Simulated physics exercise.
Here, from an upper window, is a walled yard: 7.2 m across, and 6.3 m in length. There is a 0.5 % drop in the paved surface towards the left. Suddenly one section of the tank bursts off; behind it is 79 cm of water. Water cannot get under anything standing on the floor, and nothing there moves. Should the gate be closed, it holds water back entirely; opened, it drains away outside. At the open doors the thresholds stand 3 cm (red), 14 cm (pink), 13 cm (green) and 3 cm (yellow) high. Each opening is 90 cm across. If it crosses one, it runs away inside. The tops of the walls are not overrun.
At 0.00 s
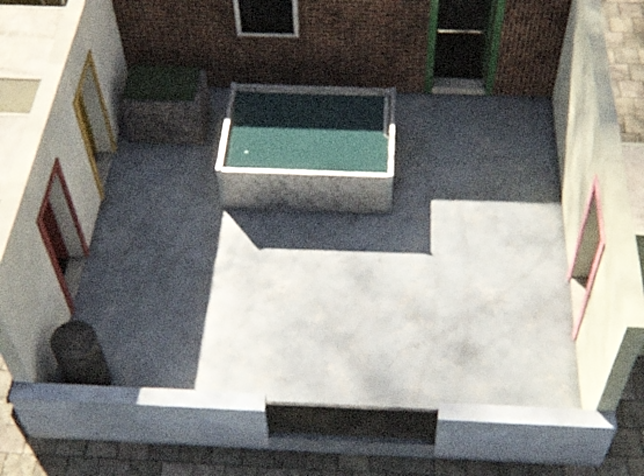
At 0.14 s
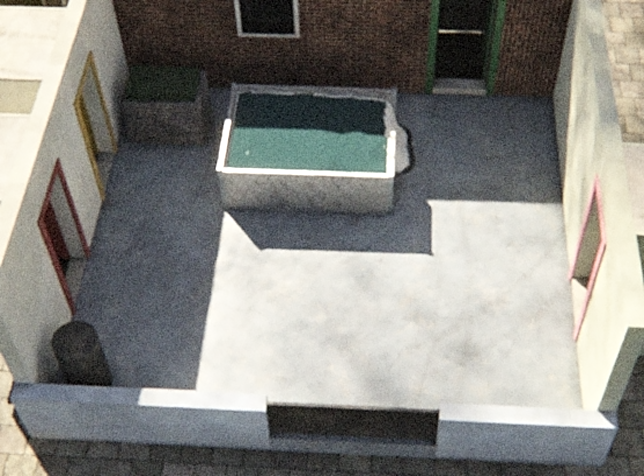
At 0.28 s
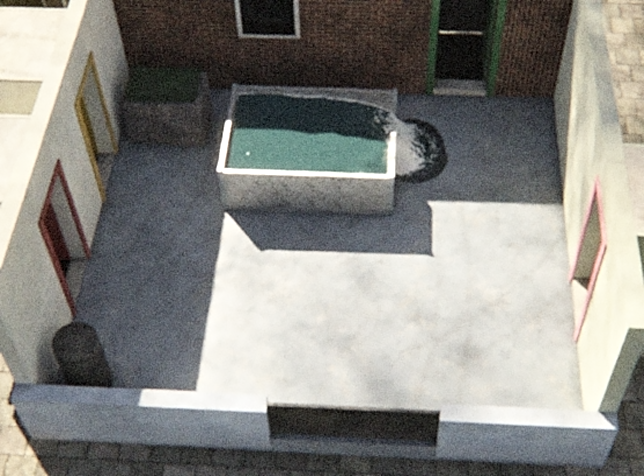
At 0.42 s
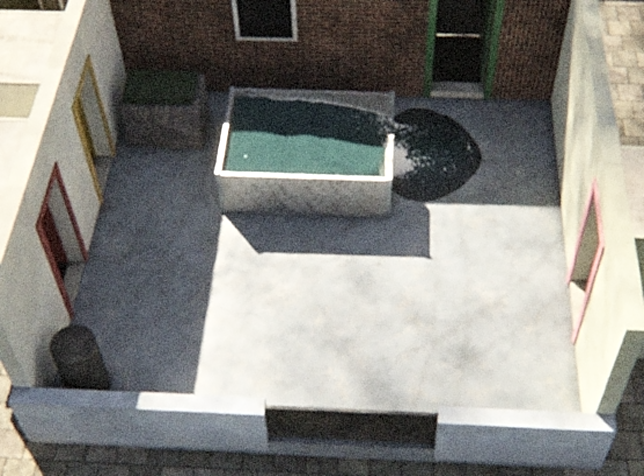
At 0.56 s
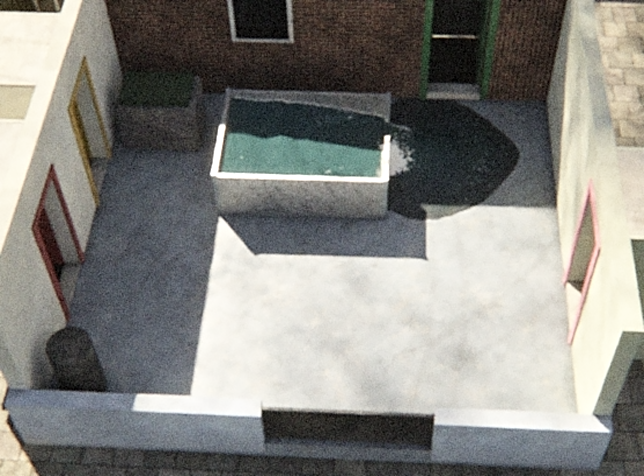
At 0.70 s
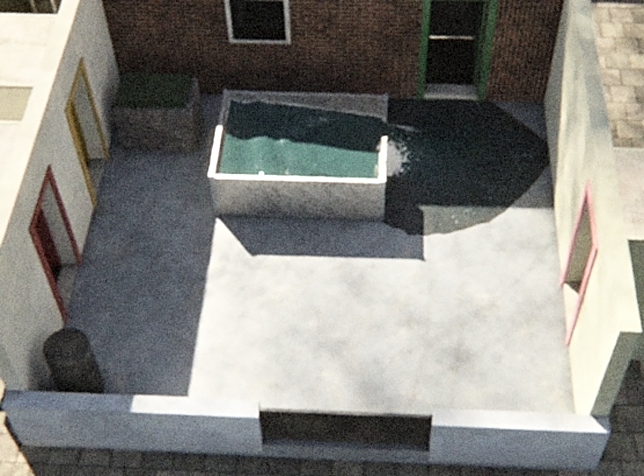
Water poured out of the right side of the raised tank in the walled yard and spread in a widening dark pool across the paving, past the green door and towards the right-hand wall.
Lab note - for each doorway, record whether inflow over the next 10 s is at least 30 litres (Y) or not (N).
Record: Red door Y; pink door N; green door Y; yellow door N.
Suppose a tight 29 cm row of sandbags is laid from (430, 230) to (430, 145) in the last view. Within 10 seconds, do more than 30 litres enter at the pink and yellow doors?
Pink within the limit, yellow within the limit.
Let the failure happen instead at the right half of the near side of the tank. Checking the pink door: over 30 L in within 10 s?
Against that limit: Pink short of it.
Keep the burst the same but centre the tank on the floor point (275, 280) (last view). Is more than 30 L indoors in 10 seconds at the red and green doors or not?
Checking the limit: The red door is beyond it and the green door is within it.
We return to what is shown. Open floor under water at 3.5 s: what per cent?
35 %.
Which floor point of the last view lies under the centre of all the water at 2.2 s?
Close to (374, 168) in the last picture.
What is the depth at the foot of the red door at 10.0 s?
I'd put it near 10.5 cm.
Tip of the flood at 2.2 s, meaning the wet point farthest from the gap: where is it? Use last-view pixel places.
Roughly at pixel (560, 370).
After 1.4 s water covers 20 % of the floor and is deepest (52 cm) near (535, 103); red door not reached, pink door not reached, green door 23 cm at the sill, 8 L in, yellow door not reached.
After 2.2 s water covers 20 % of the floor and is deepest (42 cm) near (492, 102); red door not reached, pink door 8 cm at the sill, 0 L in, green door 21 cm at the sill, 40 L in, yellow door not reached.
After 3.5 s water covers 35 % of the floor and is deepest (29 cm) near (535, 103); red door not reached, pink door 10 cm at the sill, 0 L in, green door 22 cm at the sill, 94 L in, yellow door not reached.
After 6.0 s water covers 65 % of the floor and is deepest (20 cm) near (539, 150); red door not reached, pink door 8 cm at the sill, 0 L in, green door 17 cm at the sill, 164 L in, yellow door not reached.
After 10.0 s water covers 95 % of the floor and is deepest (16 cm) near (106, 163); red door 11 cm at the sill, 61 L in, pink door 5 cm at the sill, 0 L in, green door 11 cm at the sill, 181 L in, yellow door 9 cm at the sill, 6 L in.
